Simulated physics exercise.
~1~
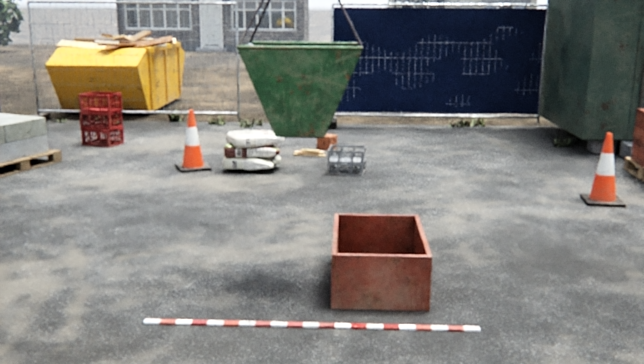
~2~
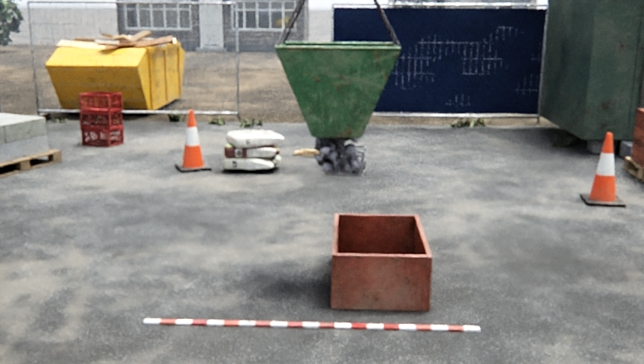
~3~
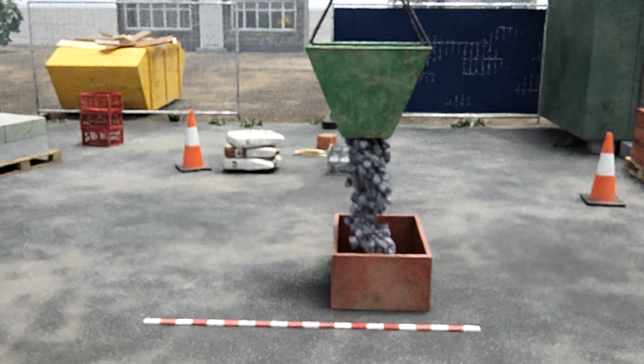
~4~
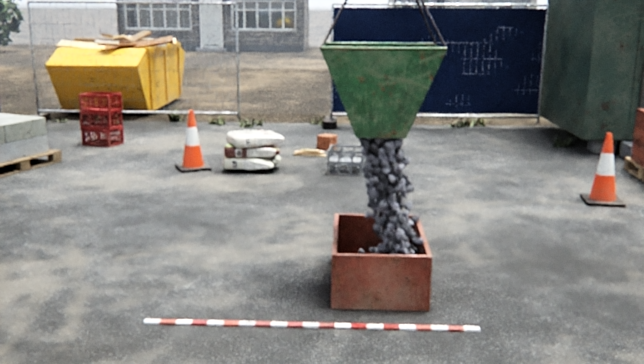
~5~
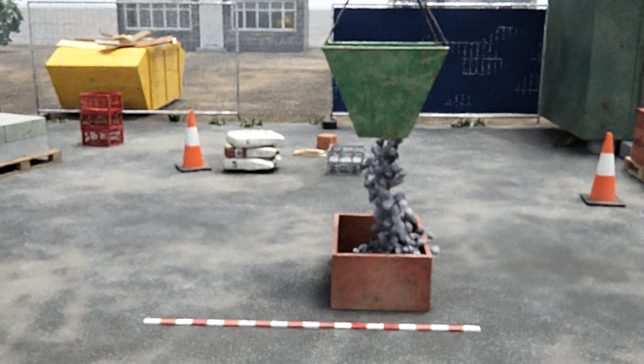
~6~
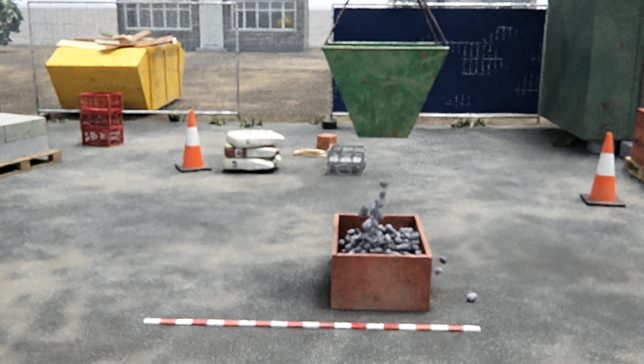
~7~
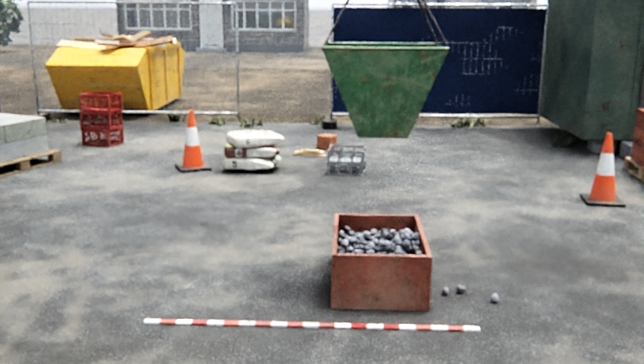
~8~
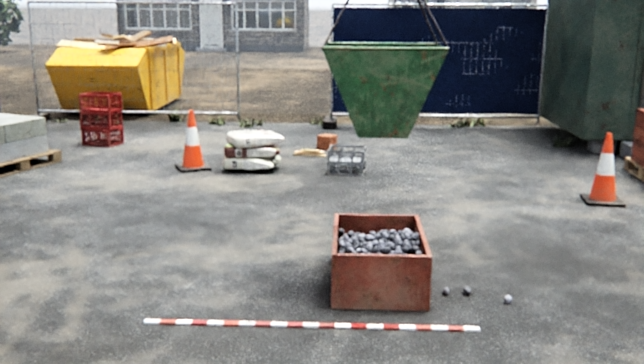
A green crane skip swung to the right across a paved yard, pouring grey stones from its bottom as it went, then stopped while the stones piled into a reddish box below, nearly filling it, with a few ending up on the ground to the right.
